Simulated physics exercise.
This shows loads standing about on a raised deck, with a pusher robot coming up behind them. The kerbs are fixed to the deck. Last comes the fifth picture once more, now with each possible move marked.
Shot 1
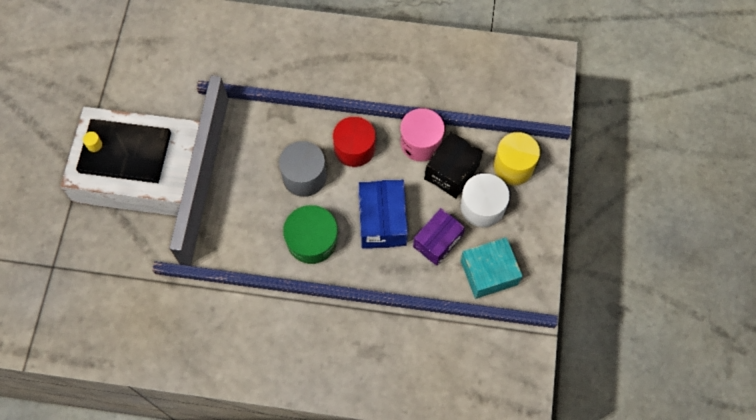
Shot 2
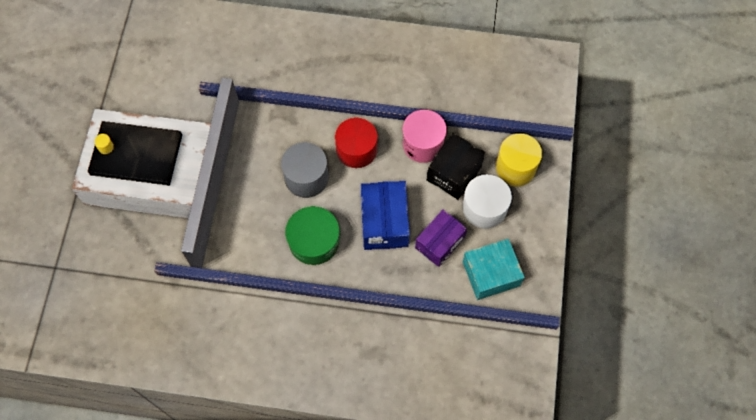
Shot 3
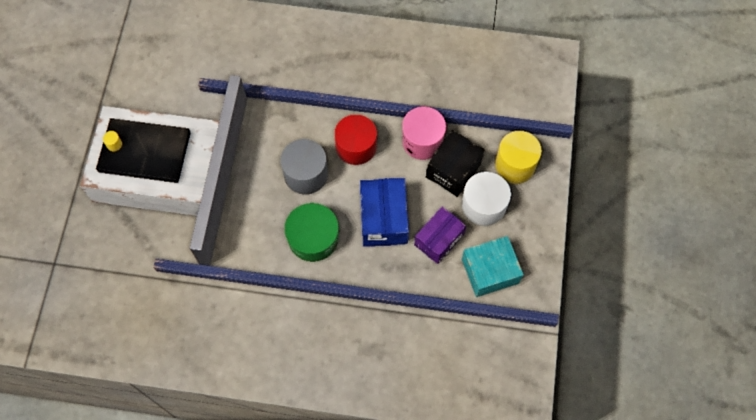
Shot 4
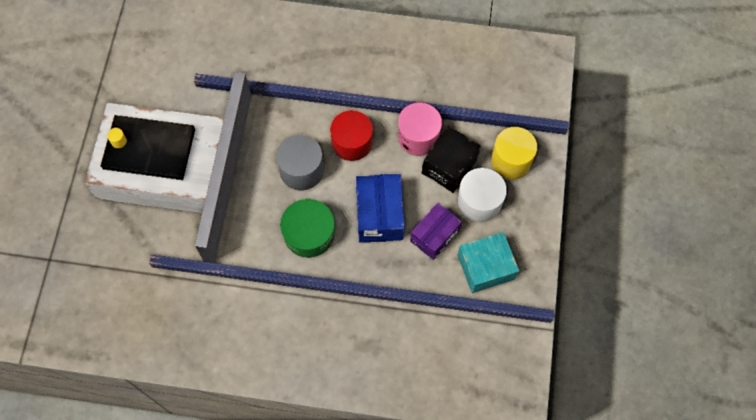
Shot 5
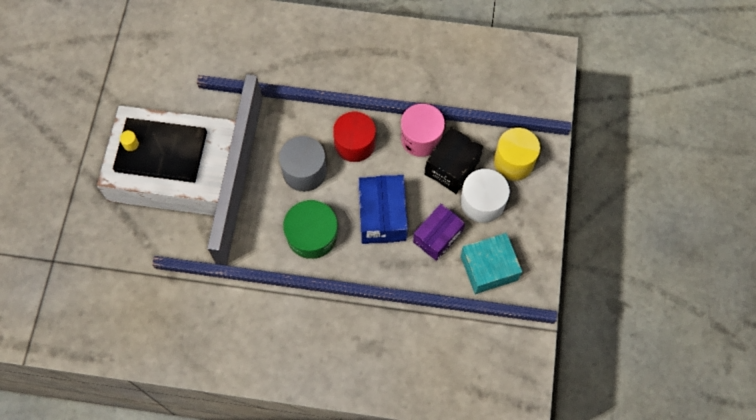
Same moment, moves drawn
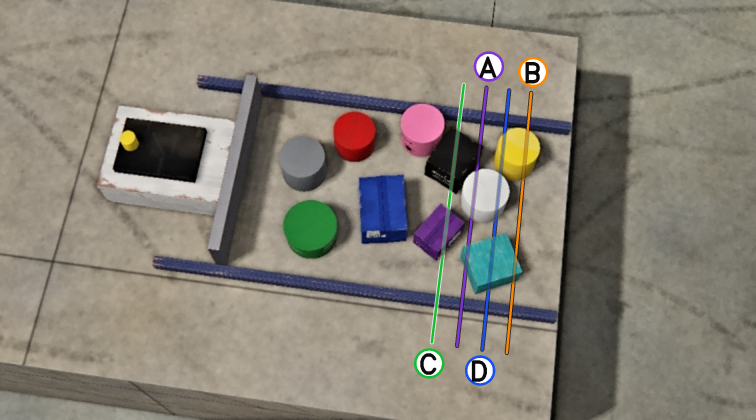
A raised, pale stone-like deck with dark blue rails along its upper and lower sides is seen from above at a slight tilt, with grey paving beyond. Grey, red, green, pink, yellow and white cylinders stand between the rails among blue, black, purple and teal blocks, right of a white robot with a grey pusher bar. The robot creeps rightward, leaving the loads unmoved, while the camera jitters slightly.
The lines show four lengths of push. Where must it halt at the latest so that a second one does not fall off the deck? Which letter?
It can go as far as C.
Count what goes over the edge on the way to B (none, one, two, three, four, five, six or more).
By then, six or more.
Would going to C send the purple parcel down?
No.
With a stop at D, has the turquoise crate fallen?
By then, yes.
On the copy, A at (473, 210); B at (520, 216); C at (449, 206); D at (497, 213).
On C. First, robot (243, 160); green pail (335, 234); grey canister (342, 171).
Then, robot (319, 170); turquoise crate (532, 279); white canister (509, 195).
Finally, robot (378, 178); turquoise crate over the edge; purple parcel (556, 248); one fallen.
By contrast, A drops three; B drops six; D drops four.
